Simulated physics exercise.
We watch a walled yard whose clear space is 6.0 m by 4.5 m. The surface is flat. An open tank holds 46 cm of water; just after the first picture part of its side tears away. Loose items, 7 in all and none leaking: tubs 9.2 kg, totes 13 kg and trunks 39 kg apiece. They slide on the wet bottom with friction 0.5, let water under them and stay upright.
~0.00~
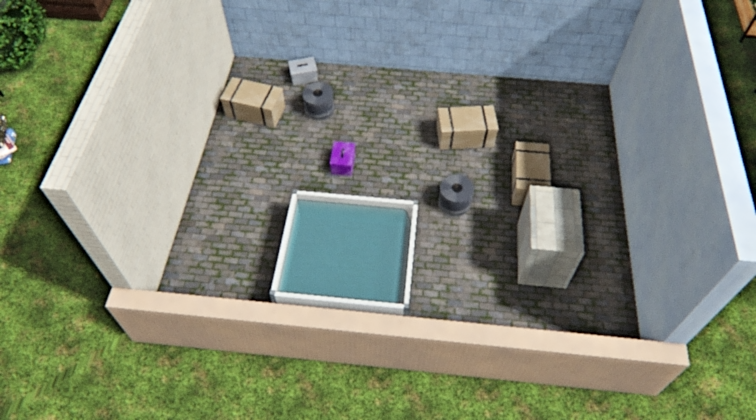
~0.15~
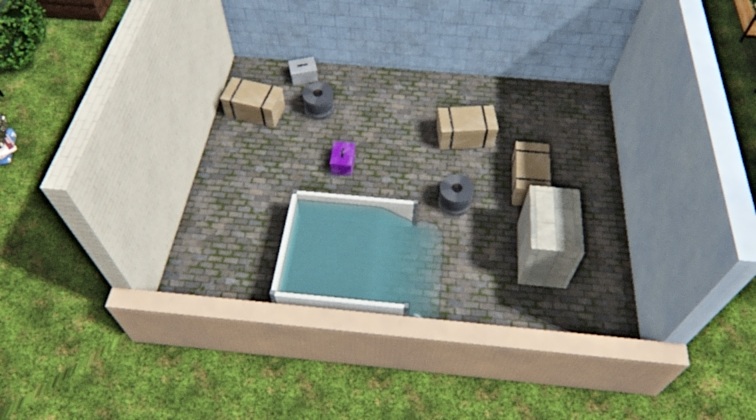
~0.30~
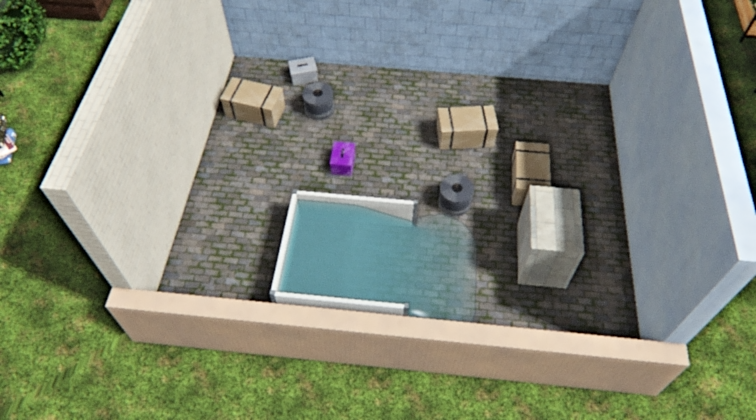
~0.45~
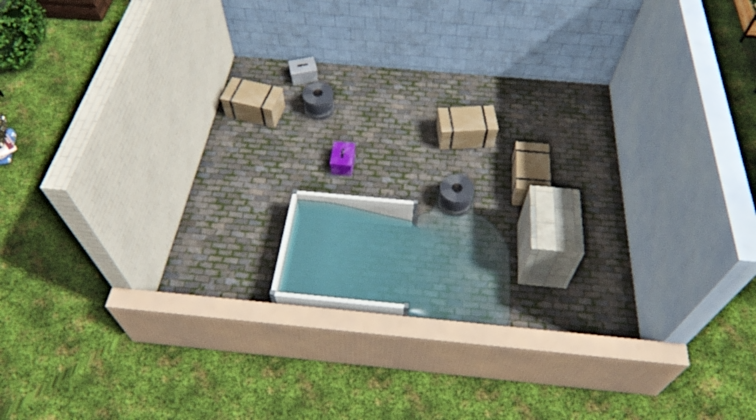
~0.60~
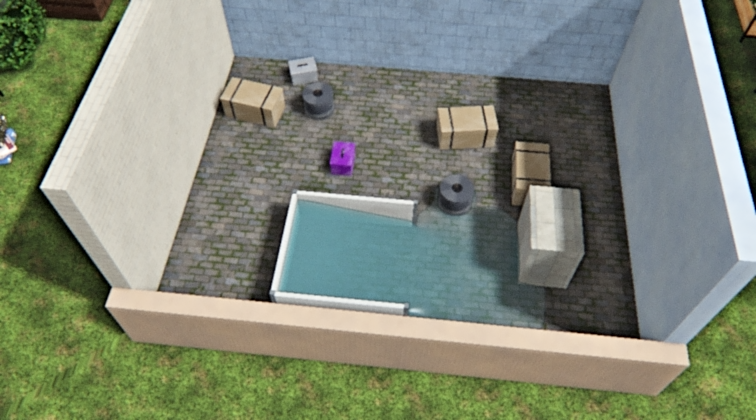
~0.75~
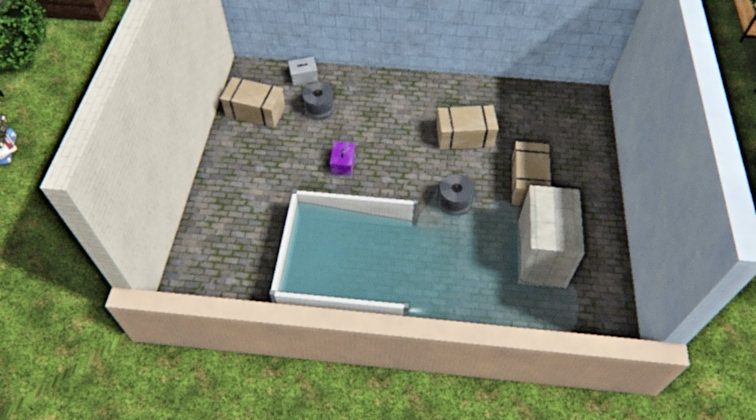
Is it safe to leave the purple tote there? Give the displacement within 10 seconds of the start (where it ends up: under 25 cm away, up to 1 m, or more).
The purple tote holds its place.
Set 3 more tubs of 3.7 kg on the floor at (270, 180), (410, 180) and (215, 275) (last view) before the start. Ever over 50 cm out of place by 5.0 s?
In that order: Short of it, over, less.
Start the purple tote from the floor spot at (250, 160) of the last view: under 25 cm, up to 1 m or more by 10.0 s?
It barely shifts.
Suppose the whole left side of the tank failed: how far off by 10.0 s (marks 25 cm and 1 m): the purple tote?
In that case the purple tote barely shifts.
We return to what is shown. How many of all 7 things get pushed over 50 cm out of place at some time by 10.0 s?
That makes 0.
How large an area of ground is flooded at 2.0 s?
Some 9.5 m2.
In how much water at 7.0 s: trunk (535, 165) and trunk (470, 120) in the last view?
About 6 and 5 cm.
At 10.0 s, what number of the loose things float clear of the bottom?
At that moment 0.
After 2.0 s the purple tote is near (343, 153), 0.0 m from its start, aground; 0 afloat.
After 4.5 s the purple tote is near (343, 153), 0.0 m from its start, aground; 0 afloat.
After 7.0 s the purple tote is near (343, 153), 0.0 m from its start, aground; 0 afloat.
After 10.0 s the purple tote is near (343, 153), 0.0 m from its start, aground; 0 afloat.
